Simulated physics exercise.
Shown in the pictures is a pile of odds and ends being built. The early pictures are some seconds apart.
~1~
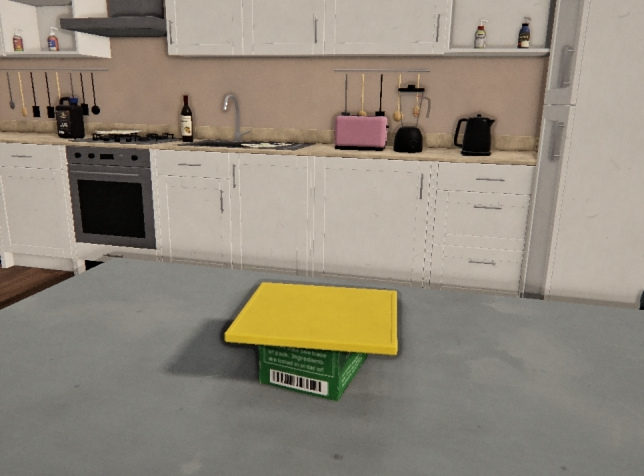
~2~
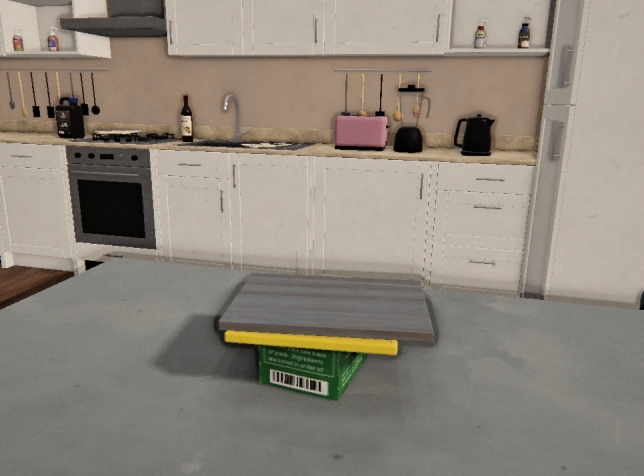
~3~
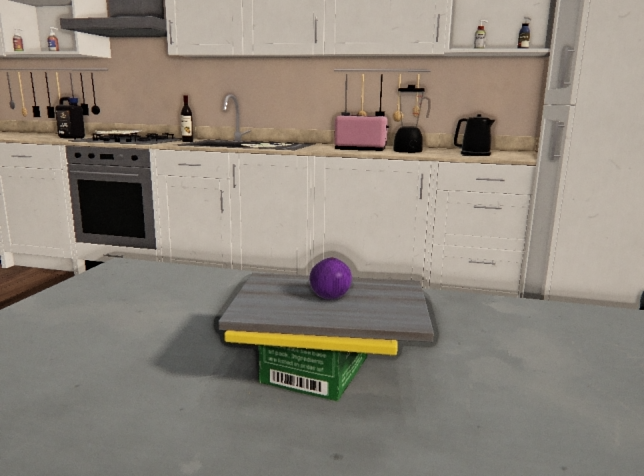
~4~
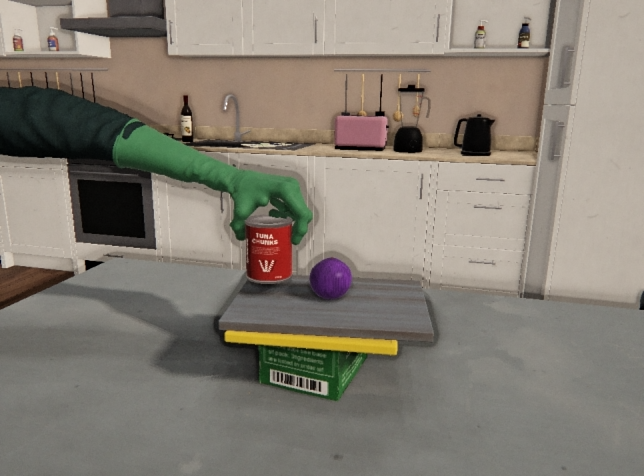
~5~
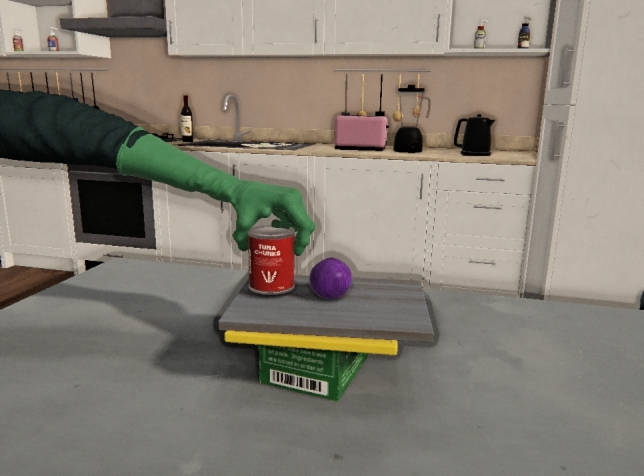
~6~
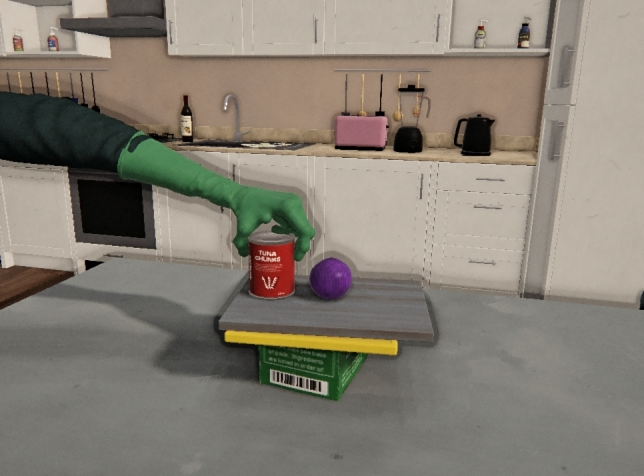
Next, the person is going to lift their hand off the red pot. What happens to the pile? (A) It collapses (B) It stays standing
Answer: B.
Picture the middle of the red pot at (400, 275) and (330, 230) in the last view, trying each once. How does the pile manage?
In the first case the pile remains standing, while in the second it collapses.
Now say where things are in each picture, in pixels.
In the first picture, the last thing is not in view yet.
In the second picture, the last thing is not in view yet; green box (317, 343).
In the third picture, the last thing is not in view yet; grey board (330, 303).
In the fourth picture, on its way; red pot (269, 248); green box (317, 343).
In the fifth picture, on its way; red pot (272, 259); grey board (330, 303).
In the sixth picture, in place under the hand; red pot (272, 265); green box (317, 343).
Then, 0.20 s on from there, no change.
Then, 0.80 s on from there, red pot resting near (272, 265).
In the end, all 5 unmoved. At the end, from the last picture's camera, red pot near (271, 265). The pile stays up.
